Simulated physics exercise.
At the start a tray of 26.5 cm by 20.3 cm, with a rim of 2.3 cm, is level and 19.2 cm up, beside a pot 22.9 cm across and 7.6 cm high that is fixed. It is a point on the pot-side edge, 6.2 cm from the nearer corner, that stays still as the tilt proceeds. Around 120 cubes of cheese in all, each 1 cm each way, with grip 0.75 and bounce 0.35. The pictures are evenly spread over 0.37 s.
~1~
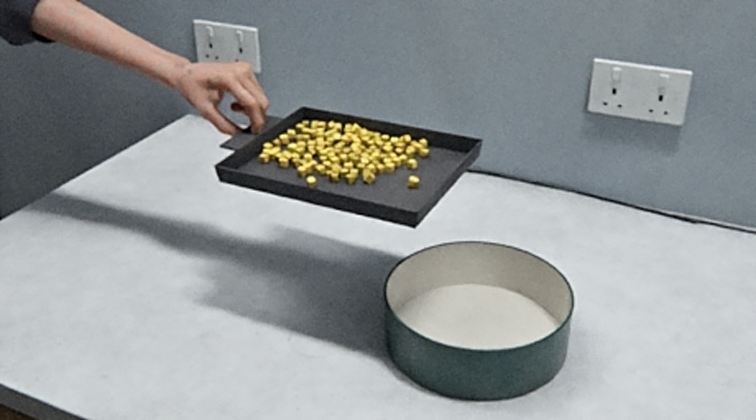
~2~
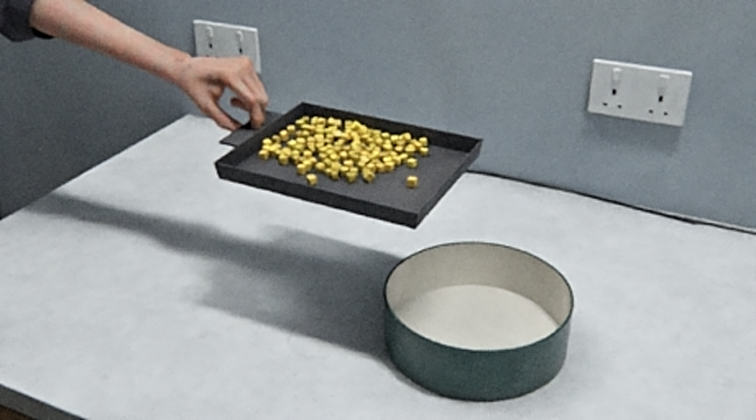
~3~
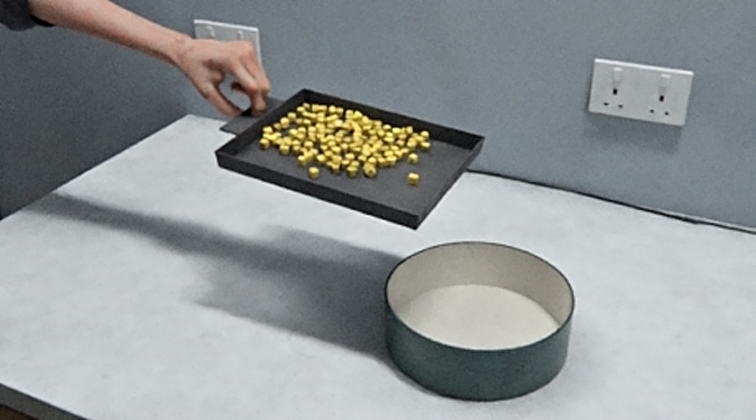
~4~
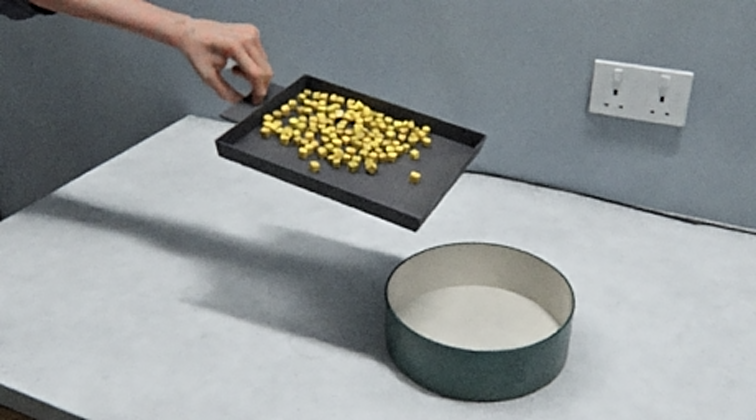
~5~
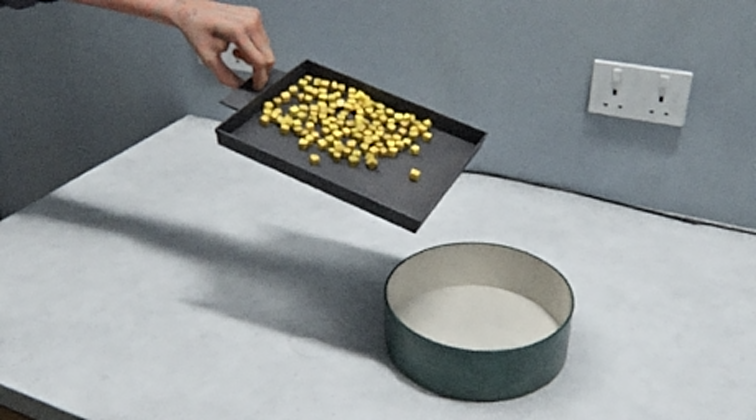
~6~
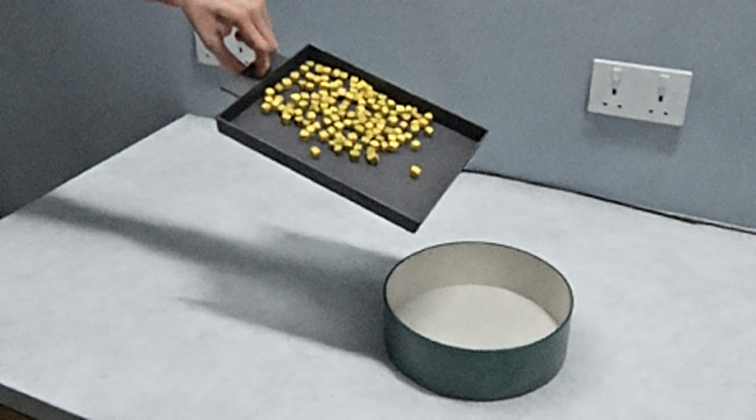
A dark, rimmed tray of small yellow cubes is held level by a hand at its far left side, above a table with a round green pot. The hand then rises, lifting that side so the tray slopes steadily down towards the pot, while the cubes keep their places on it.
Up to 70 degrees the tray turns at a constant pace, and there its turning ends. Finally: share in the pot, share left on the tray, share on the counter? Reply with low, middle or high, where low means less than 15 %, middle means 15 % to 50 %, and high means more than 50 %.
My answer: Pot - middle; tray - high; counter - low.
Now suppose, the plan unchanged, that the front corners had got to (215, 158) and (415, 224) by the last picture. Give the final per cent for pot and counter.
Pot: 5, counter: 15.
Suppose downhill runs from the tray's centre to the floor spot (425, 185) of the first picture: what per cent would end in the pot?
20 %.
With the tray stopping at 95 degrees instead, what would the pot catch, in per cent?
Around 85 per cent, then.
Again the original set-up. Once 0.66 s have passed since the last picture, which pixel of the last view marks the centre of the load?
Estimated centre of load: Around (434, 196).
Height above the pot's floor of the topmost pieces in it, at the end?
Close to 1.0 cm up.
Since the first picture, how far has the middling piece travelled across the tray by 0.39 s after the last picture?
Roughly 5 cm.
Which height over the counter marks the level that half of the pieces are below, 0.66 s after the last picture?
Median height: Approx. 22 cm.
Then, 0.39 s after the last picture, tilt 43 degrees; the tray holds 100 %, the pot 0 %.
Then, 0.66 s after the last picture, tilt 60 degrees; the tray holds 80 %, the pot 0 %.
Then, 1.03 s after the last picture, tilt 70 degrees; the tray holds 60 %, the pot 30 %.
In the end, pot 35 %, tray 60 %, counter 10 %.
